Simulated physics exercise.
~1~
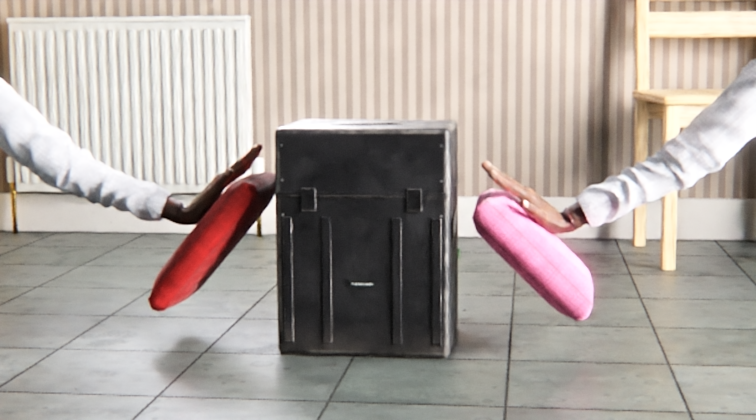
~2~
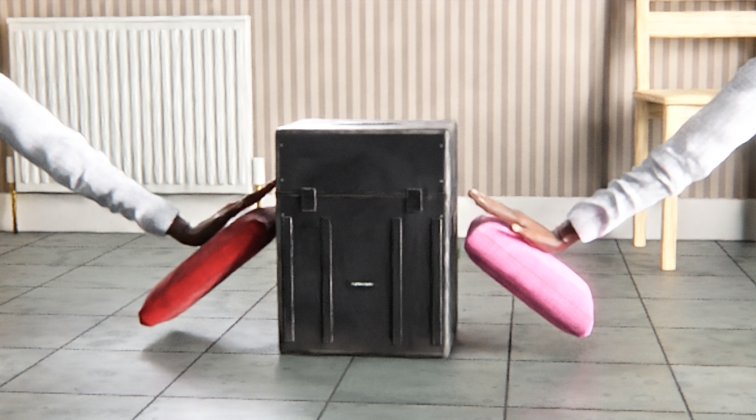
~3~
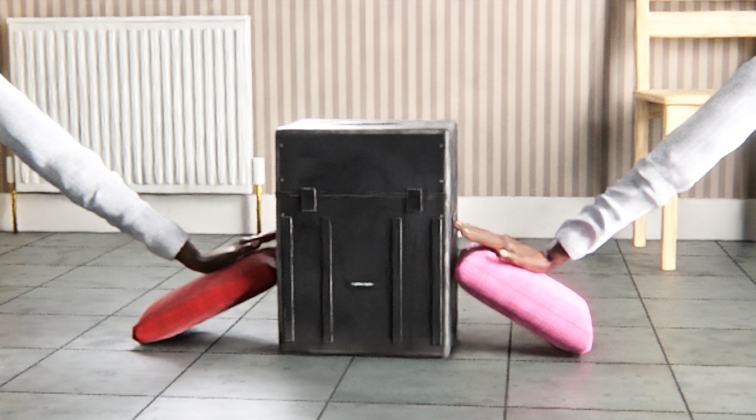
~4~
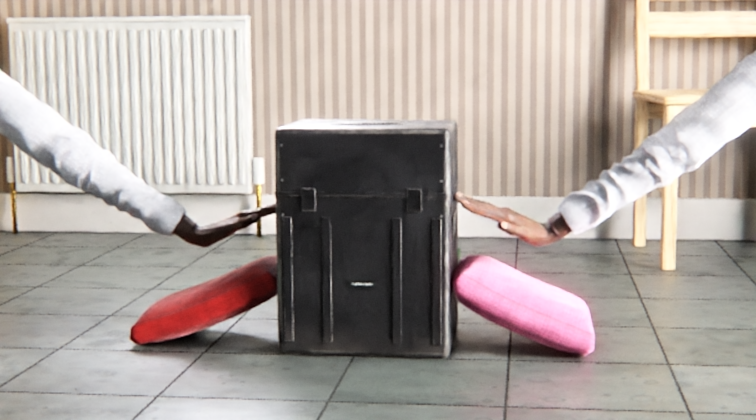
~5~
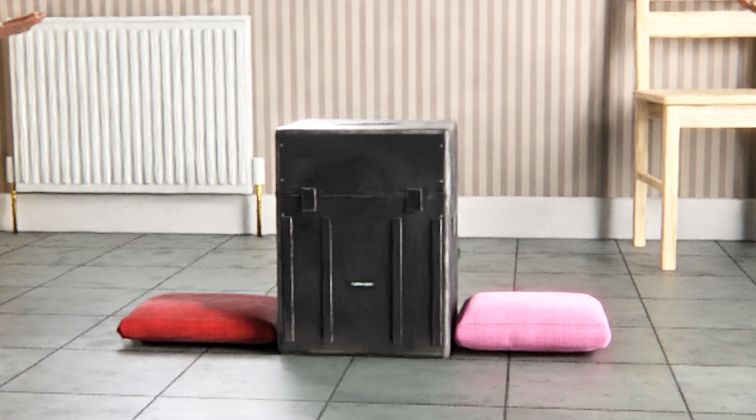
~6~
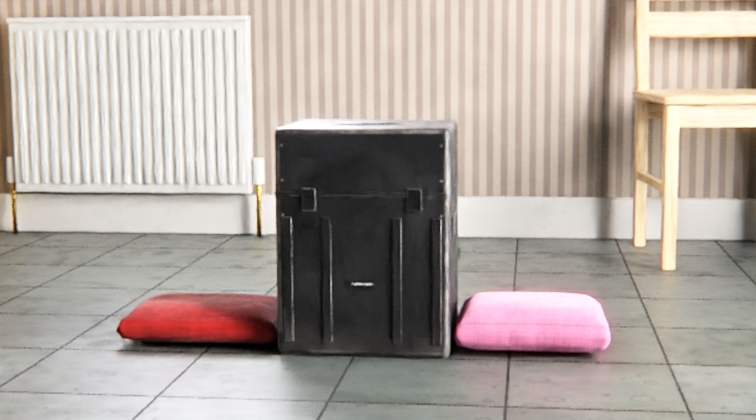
A black chest stands upright on a grey tiled floor, seen from the front by a still camera, with a white radiator behind at left and a wooden chair at right against a striped wall. Two hands in white sleeves, one from each side, press a red soft bag on the left and a pink one on the right, lowering them at a slant against the chest. The hands then let go and draw back out of view. Neither bag holds its lean, and both slip down. They end lying flat and still on either side of the unmoved chest.
